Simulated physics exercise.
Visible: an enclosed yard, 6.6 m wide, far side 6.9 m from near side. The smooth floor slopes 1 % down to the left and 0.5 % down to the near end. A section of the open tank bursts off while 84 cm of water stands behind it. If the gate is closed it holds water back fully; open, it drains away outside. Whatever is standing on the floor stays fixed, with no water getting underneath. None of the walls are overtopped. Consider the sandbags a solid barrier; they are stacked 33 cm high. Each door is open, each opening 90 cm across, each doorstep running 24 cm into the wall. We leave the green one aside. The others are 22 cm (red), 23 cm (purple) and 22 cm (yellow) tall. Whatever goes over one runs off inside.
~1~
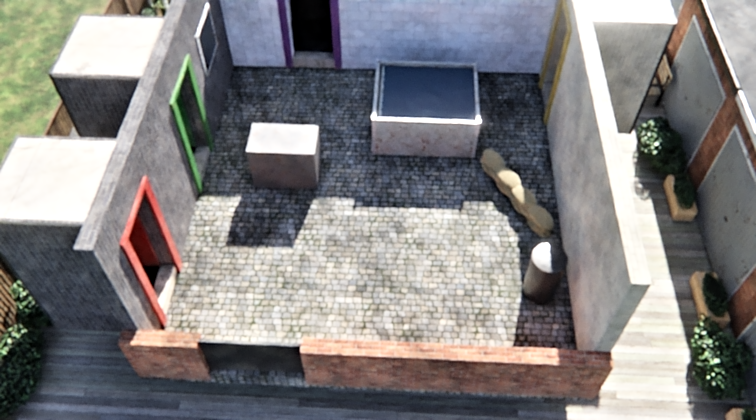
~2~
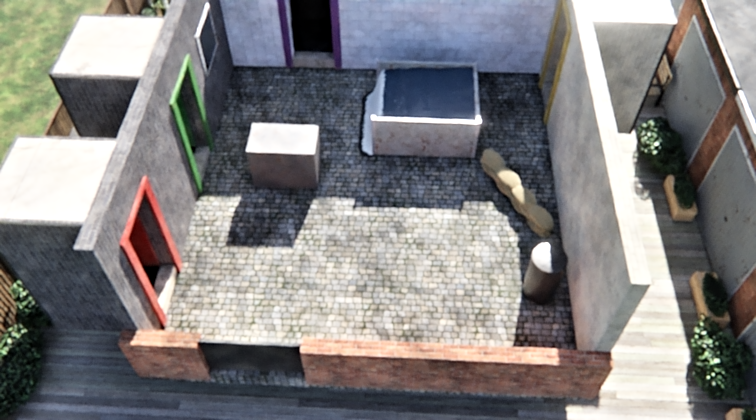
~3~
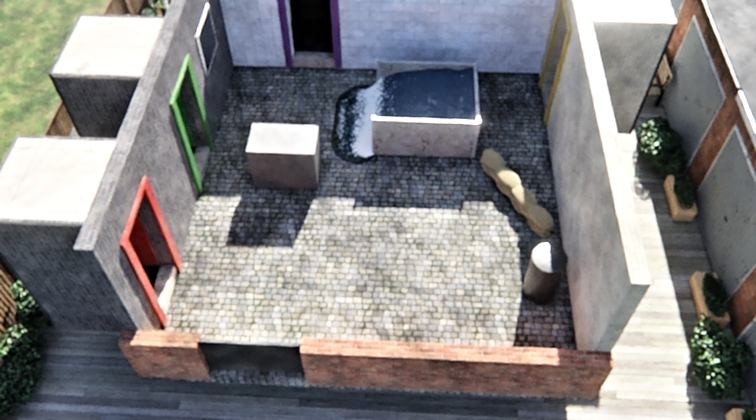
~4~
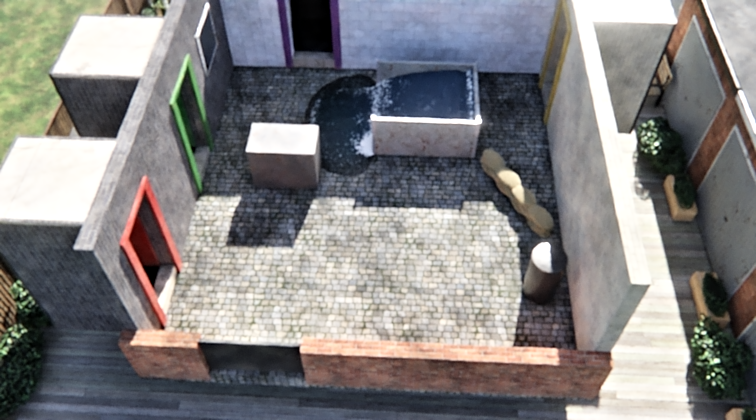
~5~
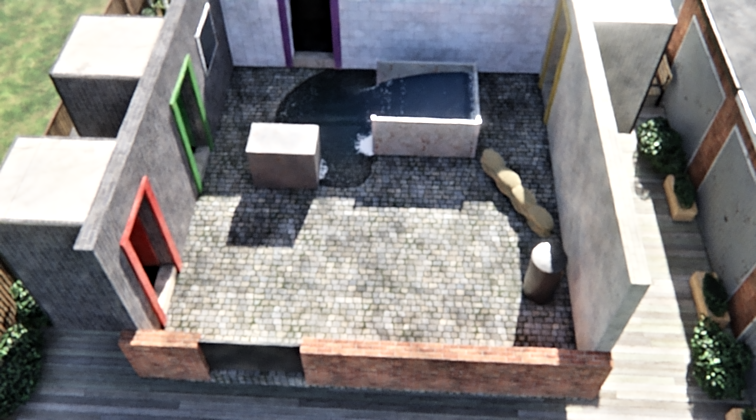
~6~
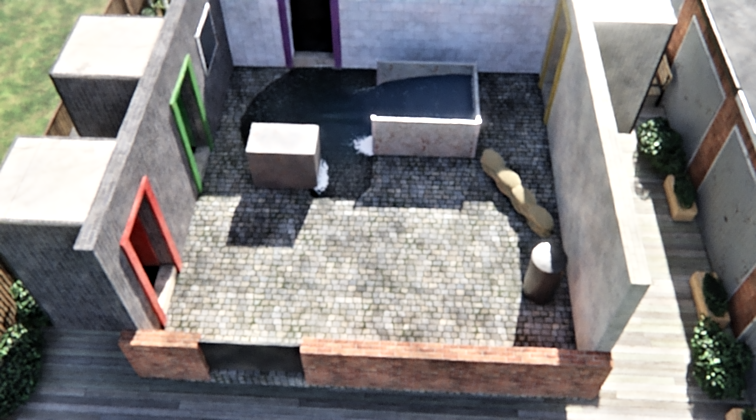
Dark water bursting from the left side of a raised open tank, spreading leftward across a walled cobbled yard around a pale block.
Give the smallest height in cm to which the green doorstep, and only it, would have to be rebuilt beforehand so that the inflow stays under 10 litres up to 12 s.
Roughly 36 cm.
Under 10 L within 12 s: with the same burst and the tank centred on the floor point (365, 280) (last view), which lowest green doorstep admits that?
About 14.0 centimetres.
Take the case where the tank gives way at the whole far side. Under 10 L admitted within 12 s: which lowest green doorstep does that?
Estimate: Near 8.0 cm.
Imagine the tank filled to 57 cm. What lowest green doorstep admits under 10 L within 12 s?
It would take a step of about 23 cm.
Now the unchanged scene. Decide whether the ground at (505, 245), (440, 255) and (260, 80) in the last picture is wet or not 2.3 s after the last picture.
In order: Untouched, untouched, soaked.
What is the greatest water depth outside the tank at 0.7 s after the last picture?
Up to some 50 centimetres, I'd say.
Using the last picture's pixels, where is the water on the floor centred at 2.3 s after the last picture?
At about (297, 132).
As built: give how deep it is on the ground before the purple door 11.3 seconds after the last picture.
Roughly 6.0 cm deep.
Then, 0.7 s after the last picture water covers 25 % of the floor, deepest (50 cm) near (233, 72); 25 cm at the green door, 12 litres in over its 18 cm doorstep.
Then, 2.3 s after the last picture water covers 45 % of the floor, deepest (30 cm) near (227, 95); 25 cm at the green door, 102 litres in over its 18 cm doorstep.
Then, 11.3 s after the last picture water covers 95 % of the floor, deepest (10 cm) near (156, 356); 5 cm at the green door, 115 litres in over its 18 cm doorstep.
At the green door as built, the water peaked near 31 cm, 1.1 s after the last picture.
Run again over the same 12 s with other heights there, 30 litres in over 29.5 cm, 4 litres over 39.5 cm. The limit of 10 litres is kept from about 36 cm up.
